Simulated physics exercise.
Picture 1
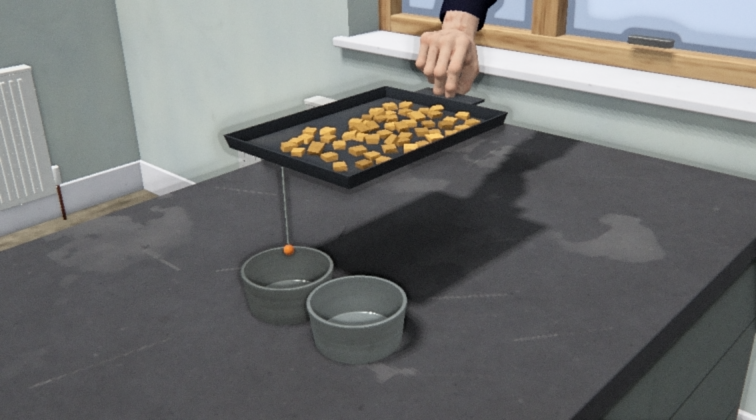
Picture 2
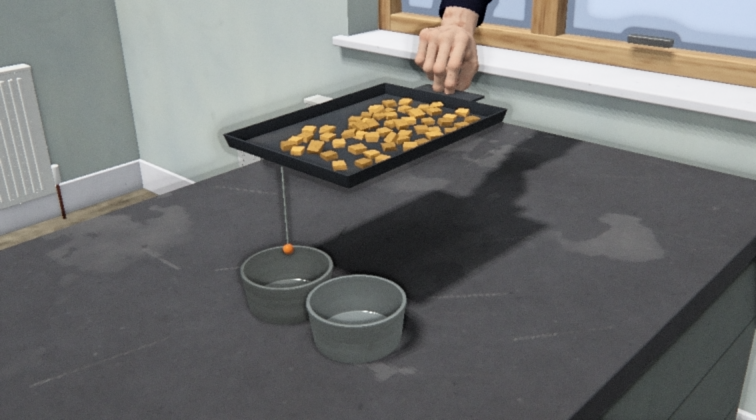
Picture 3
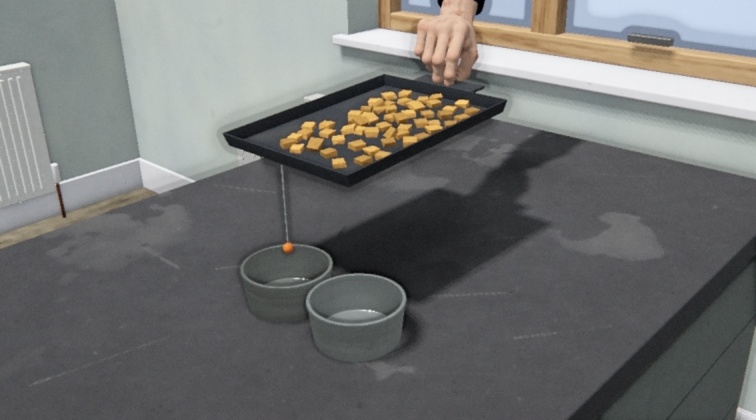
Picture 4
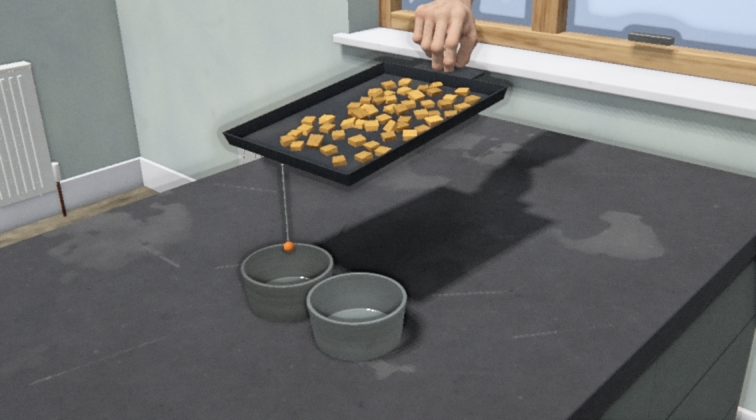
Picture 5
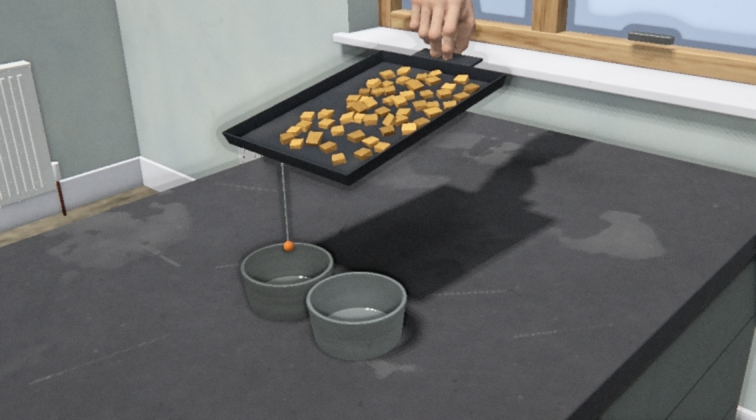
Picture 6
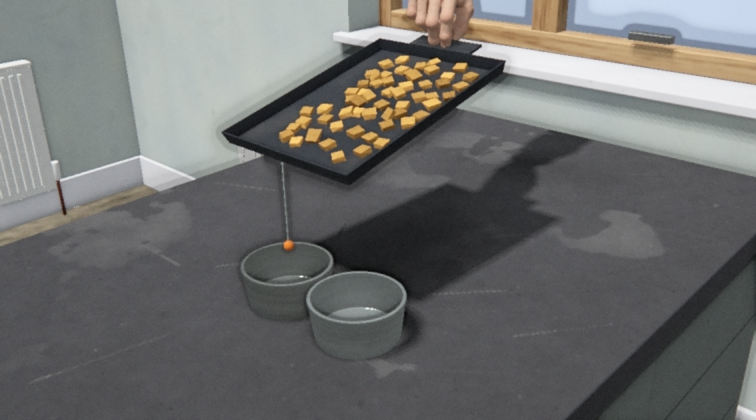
A hand raised the far end of a black tray of golden cereal squares, tilting it a little above two grey dishes, while the squares stayed on the tray and an orange bead hung below.
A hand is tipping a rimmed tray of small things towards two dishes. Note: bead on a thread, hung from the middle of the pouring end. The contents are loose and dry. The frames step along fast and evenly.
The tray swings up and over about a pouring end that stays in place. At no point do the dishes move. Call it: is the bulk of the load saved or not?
The bulk is not saved.
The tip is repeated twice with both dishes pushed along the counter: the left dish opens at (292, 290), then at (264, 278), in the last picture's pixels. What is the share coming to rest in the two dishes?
It works out to 40 percent and then 70 percent.
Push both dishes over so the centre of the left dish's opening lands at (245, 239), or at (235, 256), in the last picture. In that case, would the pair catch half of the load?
In the first position a minority, in the second a majority.
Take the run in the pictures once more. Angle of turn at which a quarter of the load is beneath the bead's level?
Tilt: Around 105 degrees.
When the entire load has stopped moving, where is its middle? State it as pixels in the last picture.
(255, 314).
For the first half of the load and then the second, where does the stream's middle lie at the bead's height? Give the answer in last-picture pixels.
Roughly (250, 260) first, then roughly (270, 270).
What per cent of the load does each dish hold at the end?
20 percent ends in the left dish, 10 percent in the right.
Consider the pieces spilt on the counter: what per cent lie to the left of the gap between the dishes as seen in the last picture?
Left portion: Around 100 %.
Just after the last frame, tray tipped steeply; almost all on the tray; just a few in the air.
A moment on, tray tipped right over; almost all on the tray; just a few outside both.
Further on, tray tipped past a quarter turn; about a tenth in the right dish; roughly a quarter in the left dish; roughly two thirds outside both.
When it is over, tray tipped past a quarter turn; about a tenth in the right dish; roughly a quarter in the left dish; roughly two thirds outside both.
